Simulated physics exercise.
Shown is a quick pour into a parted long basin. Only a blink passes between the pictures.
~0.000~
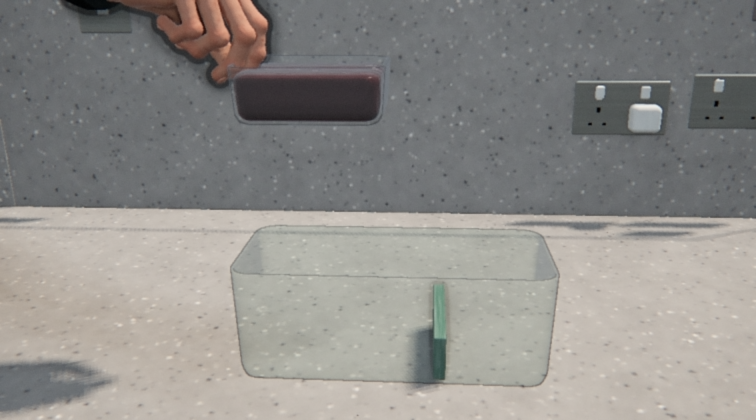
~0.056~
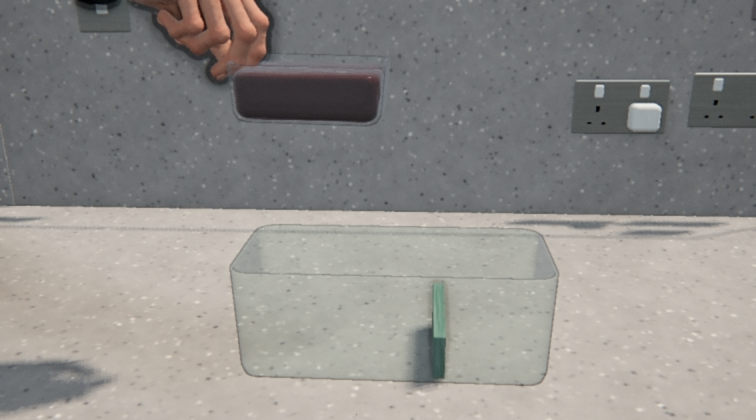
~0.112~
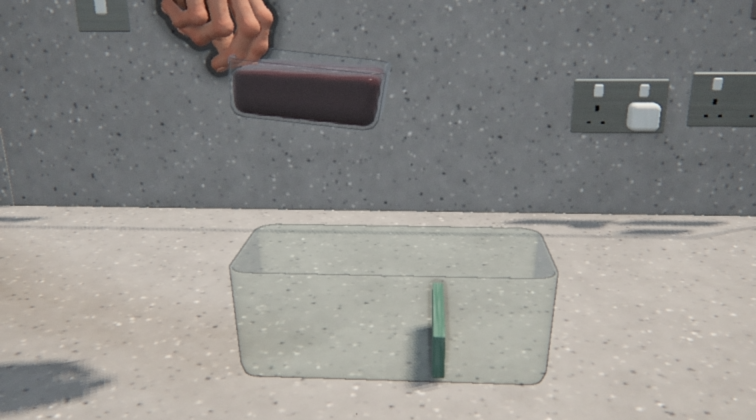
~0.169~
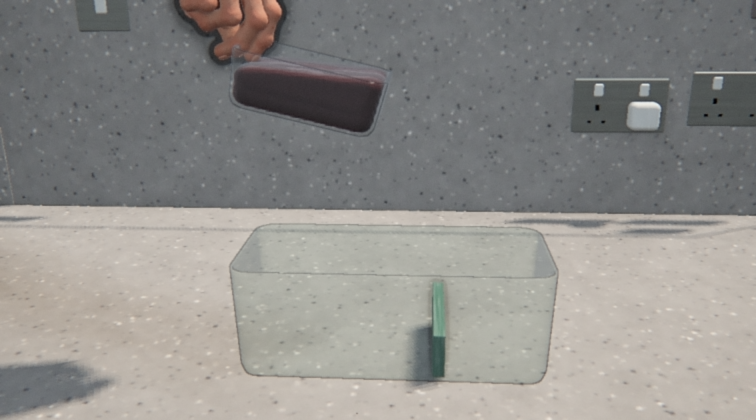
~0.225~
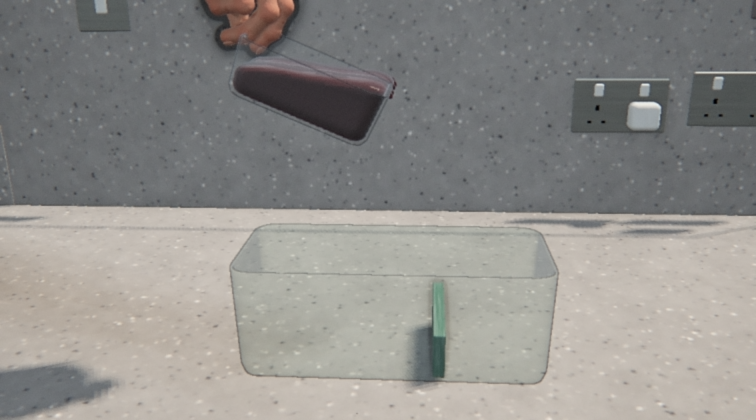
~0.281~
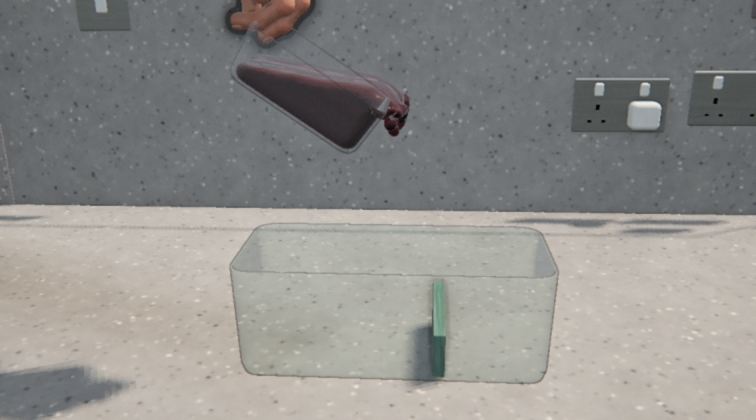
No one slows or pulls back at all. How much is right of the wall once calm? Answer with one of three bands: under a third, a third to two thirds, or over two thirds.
A third to two thirds.
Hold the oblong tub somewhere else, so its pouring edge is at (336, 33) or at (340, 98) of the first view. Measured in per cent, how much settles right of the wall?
You'd get 10 percent from the first and 5 percent from the second.
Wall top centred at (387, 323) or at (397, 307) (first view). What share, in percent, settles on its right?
Case 1: 70 %; case 2: 75 %.
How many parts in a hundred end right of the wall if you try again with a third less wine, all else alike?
Estimated share: Close to 40 per cent.
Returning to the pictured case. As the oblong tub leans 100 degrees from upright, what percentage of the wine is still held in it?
It still holds close to 5 per cent at that lean.
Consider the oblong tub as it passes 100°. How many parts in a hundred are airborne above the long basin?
Roughly 35 per cent.
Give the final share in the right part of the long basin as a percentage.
Roughly 50 percent of it.
A moment on, the oblong tub is tipped right over and 4 per cent is still to pour, 8 is left of the wall and 50 right of it.
Next, the oblong tub is tipped right over and 0 per cent is still to pour, 34 is left of the wall and 53 right of it.
Then the oblong tub is tipped right over and 0 per cent is still to pour, 39 is left of the wall and 52 right of it.
Later the oblong tub is tipped right over and 0 per cent is still to pour, 39 is left of the wall and 51 right of it.
Finally, 39 per cent lies left of the wall, 51 right of it and 9 outside.
